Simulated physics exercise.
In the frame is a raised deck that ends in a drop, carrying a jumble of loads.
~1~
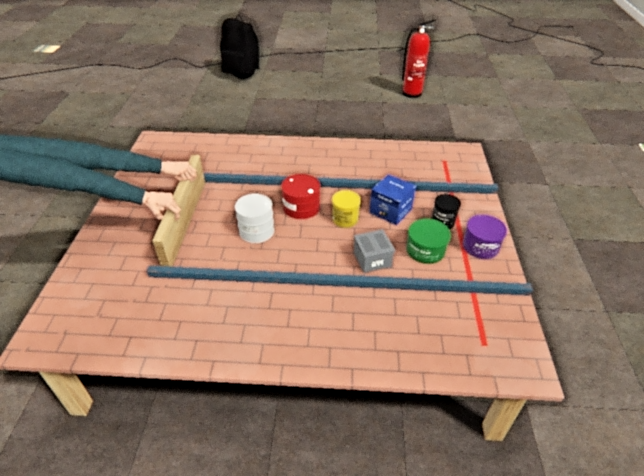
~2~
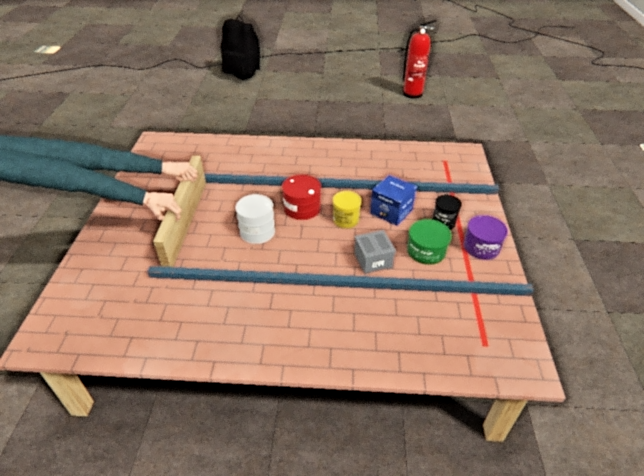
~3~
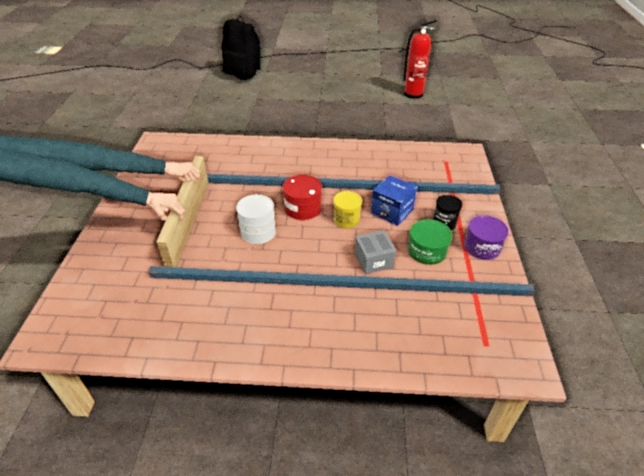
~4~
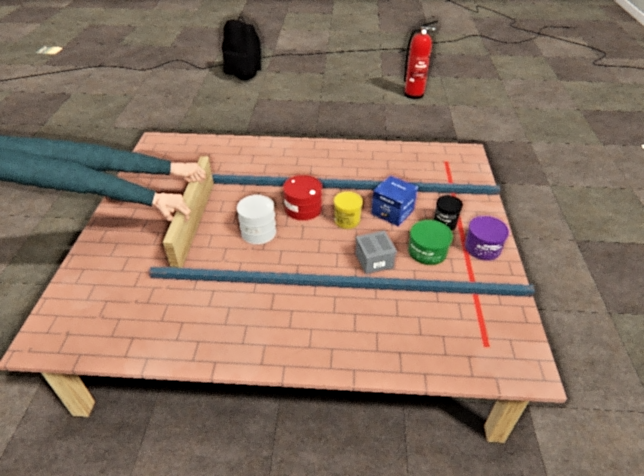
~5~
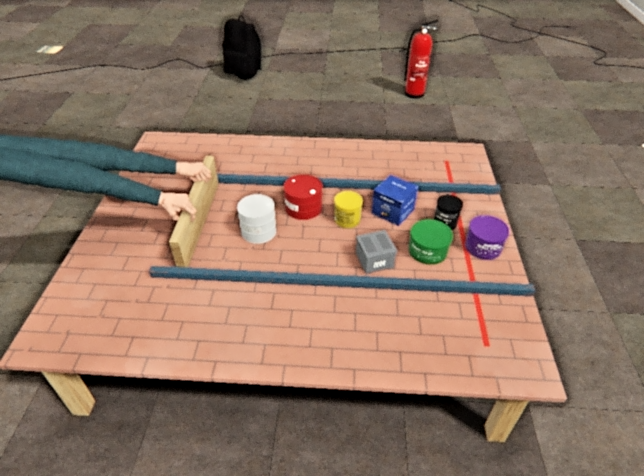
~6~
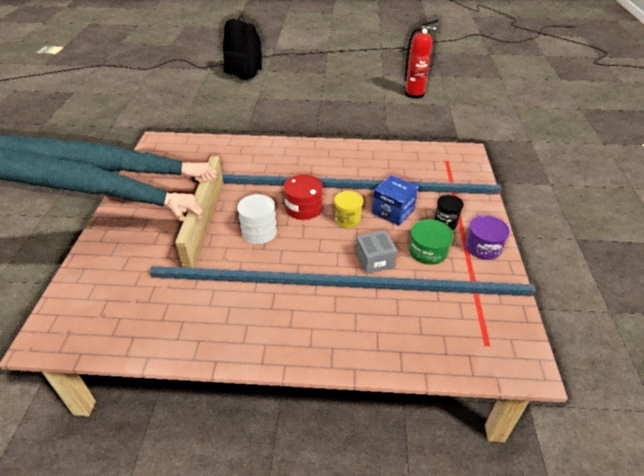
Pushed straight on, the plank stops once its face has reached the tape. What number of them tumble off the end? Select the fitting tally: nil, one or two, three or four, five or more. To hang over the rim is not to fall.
Only three or four are pushed off.
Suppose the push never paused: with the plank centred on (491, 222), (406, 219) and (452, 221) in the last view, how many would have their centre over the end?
5, 0 and 2.
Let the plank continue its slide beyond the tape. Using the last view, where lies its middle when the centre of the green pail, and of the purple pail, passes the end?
The middle is at (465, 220) when it's the green pail, and at (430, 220) when it's the purple pail.
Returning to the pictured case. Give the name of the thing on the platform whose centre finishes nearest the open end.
That's the green pail.
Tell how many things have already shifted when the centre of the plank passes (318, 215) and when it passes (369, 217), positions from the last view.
In order, the tallies are 3 and 6.
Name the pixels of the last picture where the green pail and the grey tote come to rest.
The green pail comes to rest at (522, 250), and the grey tote comes to rest at (489, 262).
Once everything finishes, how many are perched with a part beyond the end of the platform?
It would come to 2.
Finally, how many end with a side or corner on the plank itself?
At rest, 3 are in contact.
Soon after, none off yet; purple pail at rest near (487, 238); black pail at rest near (448, 213); green pail at rest near (430, 242).
Then, none off yet; purple pail at rest near (487, 238); black pail moved a little near (460, 214); green pail at rest near (430, 242).
At rest, the number that fall off is three or four; fallen, blue box, black pail and purple pail.
